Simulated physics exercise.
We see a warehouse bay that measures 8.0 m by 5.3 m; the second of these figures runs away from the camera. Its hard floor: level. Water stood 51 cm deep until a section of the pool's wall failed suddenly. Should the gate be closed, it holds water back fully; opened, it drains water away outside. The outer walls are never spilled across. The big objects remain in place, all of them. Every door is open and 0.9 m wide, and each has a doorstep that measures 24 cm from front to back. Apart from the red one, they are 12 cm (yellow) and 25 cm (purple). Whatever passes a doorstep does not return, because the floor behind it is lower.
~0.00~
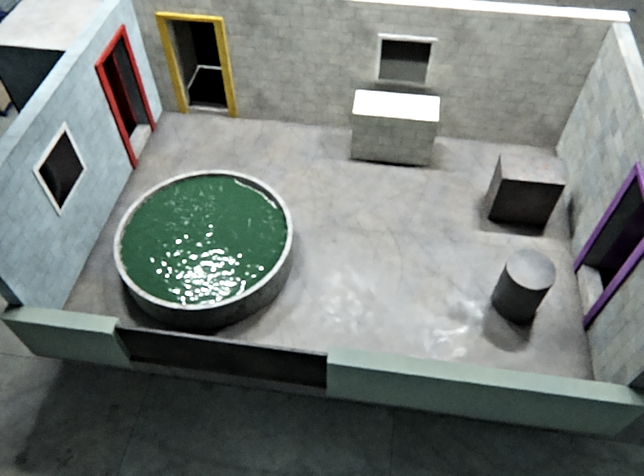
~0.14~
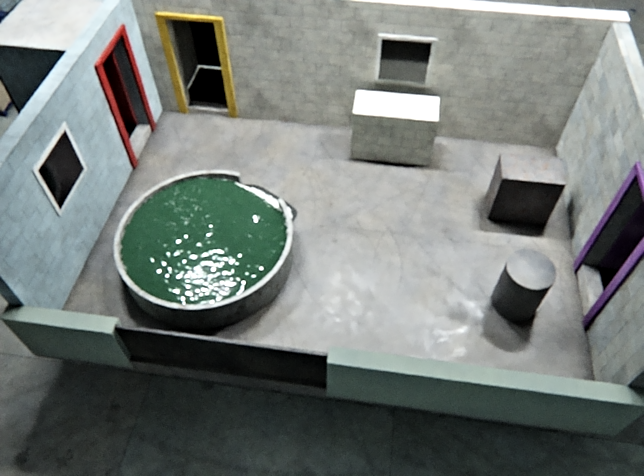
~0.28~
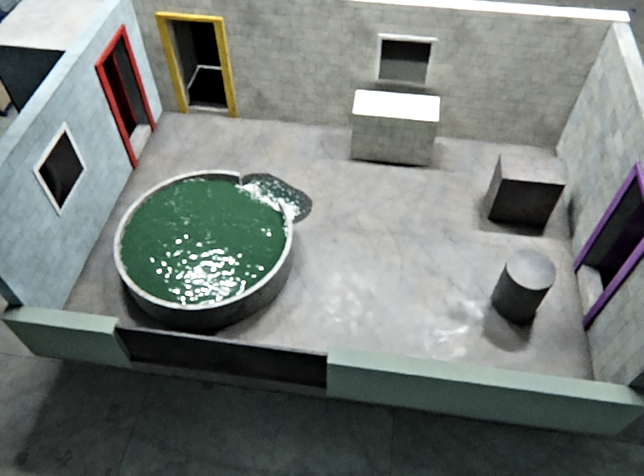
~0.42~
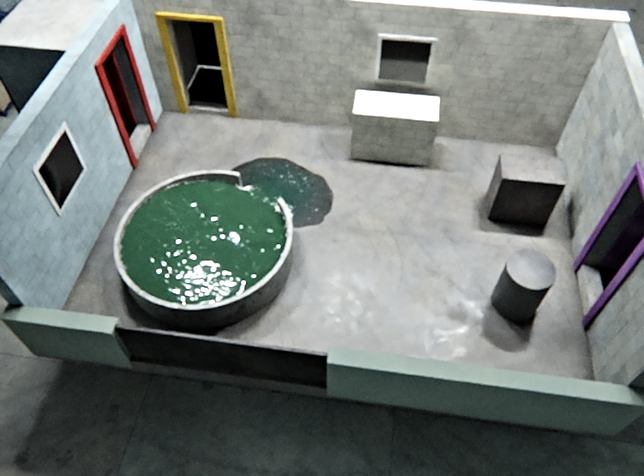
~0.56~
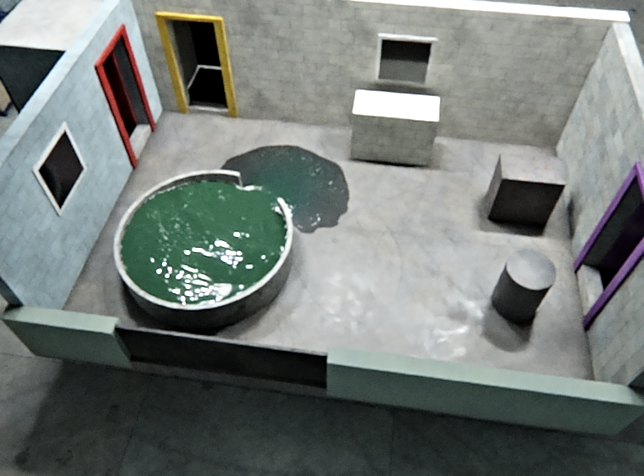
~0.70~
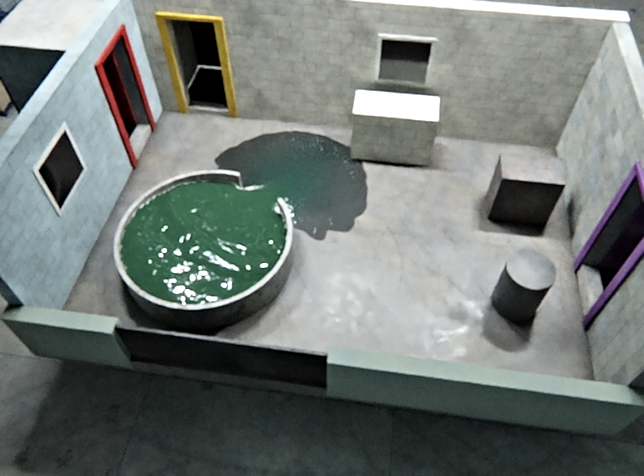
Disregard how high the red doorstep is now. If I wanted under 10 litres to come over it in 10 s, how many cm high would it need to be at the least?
It would need to be about 10 cm high.
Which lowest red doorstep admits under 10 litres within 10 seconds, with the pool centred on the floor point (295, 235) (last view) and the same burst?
About 7.5 cm.
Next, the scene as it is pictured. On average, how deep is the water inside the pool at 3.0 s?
Around 31 cm deep on average.
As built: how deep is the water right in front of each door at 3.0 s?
Depths, in cm - yellow: 6, purple: 0, red: 2.
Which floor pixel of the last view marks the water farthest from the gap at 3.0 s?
(553, 150).
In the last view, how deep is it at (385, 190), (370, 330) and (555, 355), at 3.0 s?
Roughly 3, 0 and 0 centimetres.
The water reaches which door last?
Door: Purple.
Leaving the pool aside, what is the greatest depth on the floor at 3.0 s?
I'd estimate roughly 25 cm.
After 1.4 s water covers 20 % of the floor, deepest (30 cm) near (351, 130); it has not reached the red door.
After 3.0 s water covers 40 % of the floor, deepest (25 cm) near (348, 148); it has not reached the red door.
After 10.0 s water covers 90 % of the floor, deepest (12 cm) near (50, 334); 8 cm at the red door, 0 litres in over its 18 cm doorstep.
At the red door as built, the water arrived by 3.2 s and peaked near 13 cm at 4.6 s.
With a doorstep of 8 cm, 34 litres would have come in within the 10 s; with 11 cm, 6 litres. So under 10 litres takes about 10 cm.
